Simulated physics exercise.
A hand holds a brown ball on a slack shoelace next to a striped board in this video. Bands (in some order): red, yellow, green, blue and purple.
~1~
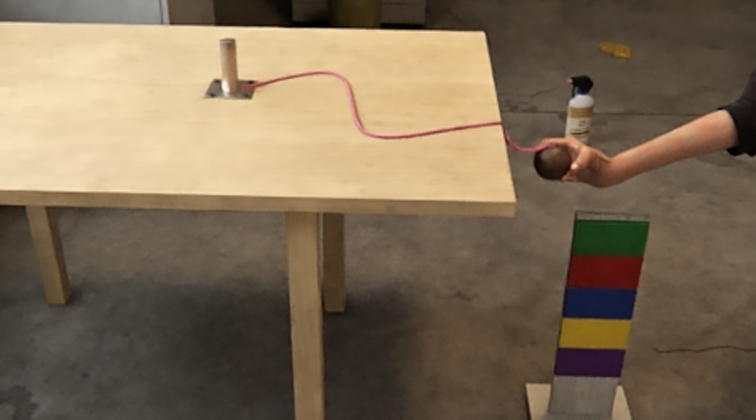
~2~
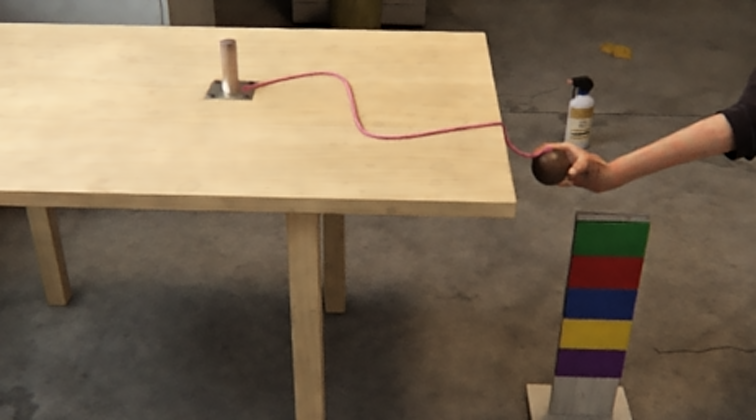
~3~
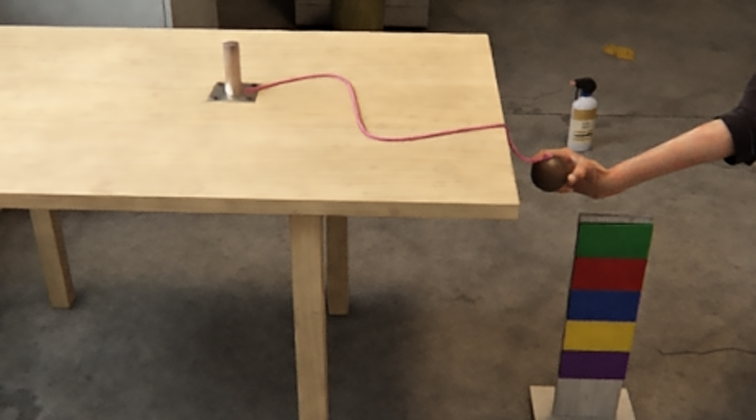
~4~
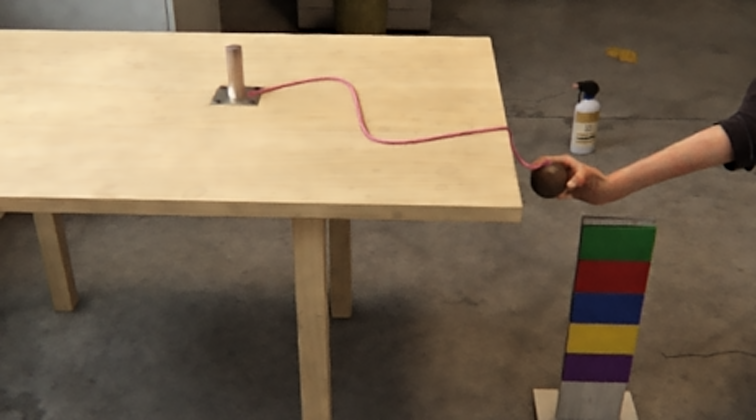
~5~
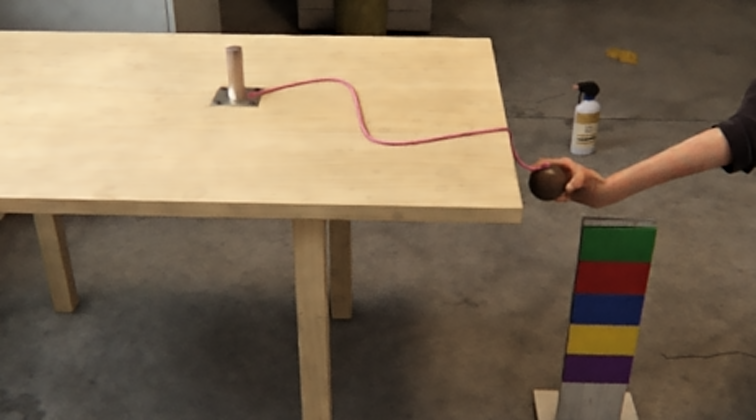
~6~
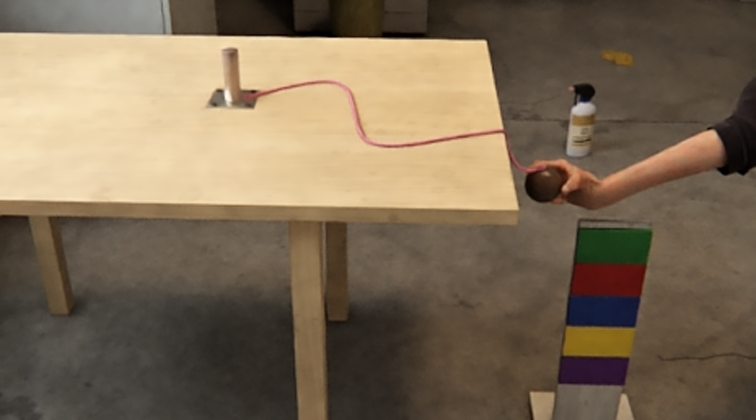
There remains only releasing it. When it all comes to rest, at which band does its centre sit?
At blue.
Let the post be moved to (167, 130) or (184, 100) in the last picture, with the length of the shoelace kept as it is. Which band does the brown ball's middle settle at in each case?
It comes out red the first time and red the second time.
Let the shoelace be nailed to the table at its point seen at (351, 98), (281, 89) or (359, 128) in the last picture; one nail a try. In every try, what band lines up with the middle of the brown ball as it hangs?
Results, in sequence: Red / blue / green.
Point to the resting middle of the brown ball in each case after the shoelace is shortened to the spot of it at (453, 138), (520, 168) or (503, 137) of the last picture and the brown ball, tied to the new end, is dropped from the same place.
Near (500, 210), (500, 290) and (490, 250).
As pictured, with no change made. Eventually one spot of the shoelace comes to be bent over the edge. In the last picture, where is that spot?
Pixel (381, 145).
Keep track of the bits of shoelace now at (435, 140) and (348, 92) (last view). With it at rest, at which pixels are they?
At (498, 168) for the first, at (372, 106) for the second.
Soon after, ball near (449, 279); level with blue.
Then, ball near (510, 299); level with blue.
At rest, ball near (494, 295); level with blue. The shoelace holds its middle at blue.
